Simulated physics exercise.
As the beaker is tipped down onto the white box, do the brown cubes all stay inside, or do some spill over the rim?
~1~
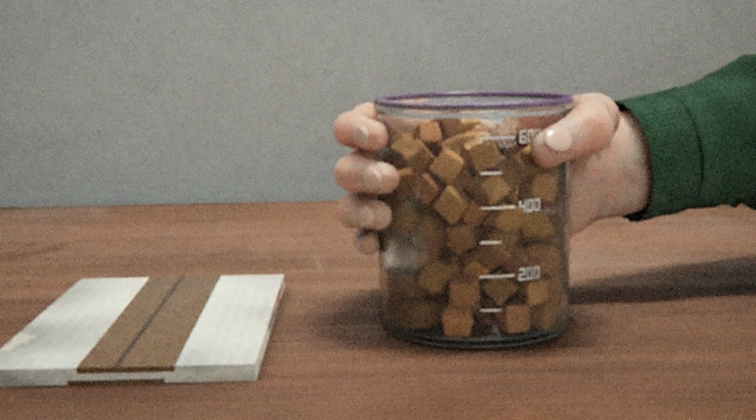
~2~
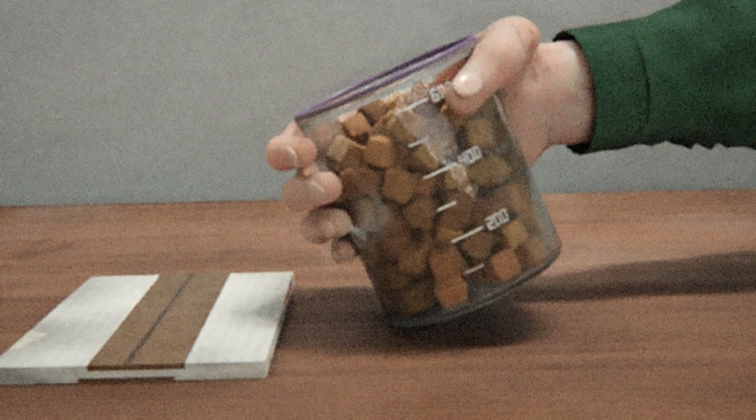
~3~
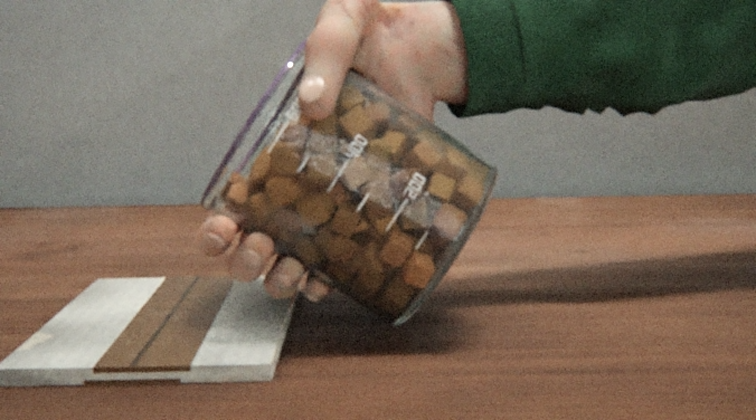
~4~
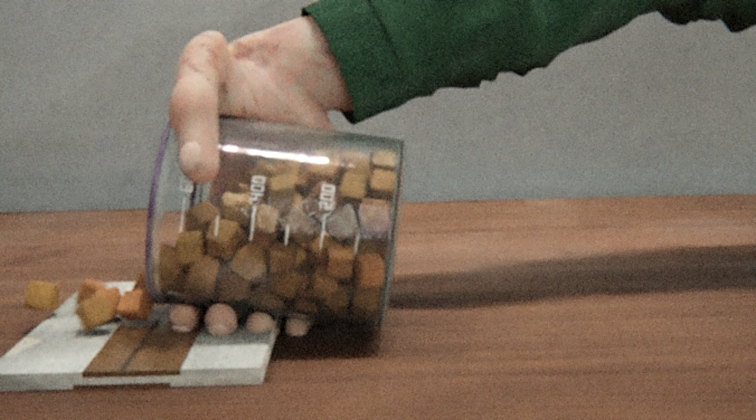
Some spill over the rim. A few brown cubes come out at the left by the box, while most of them remain in the beaker.
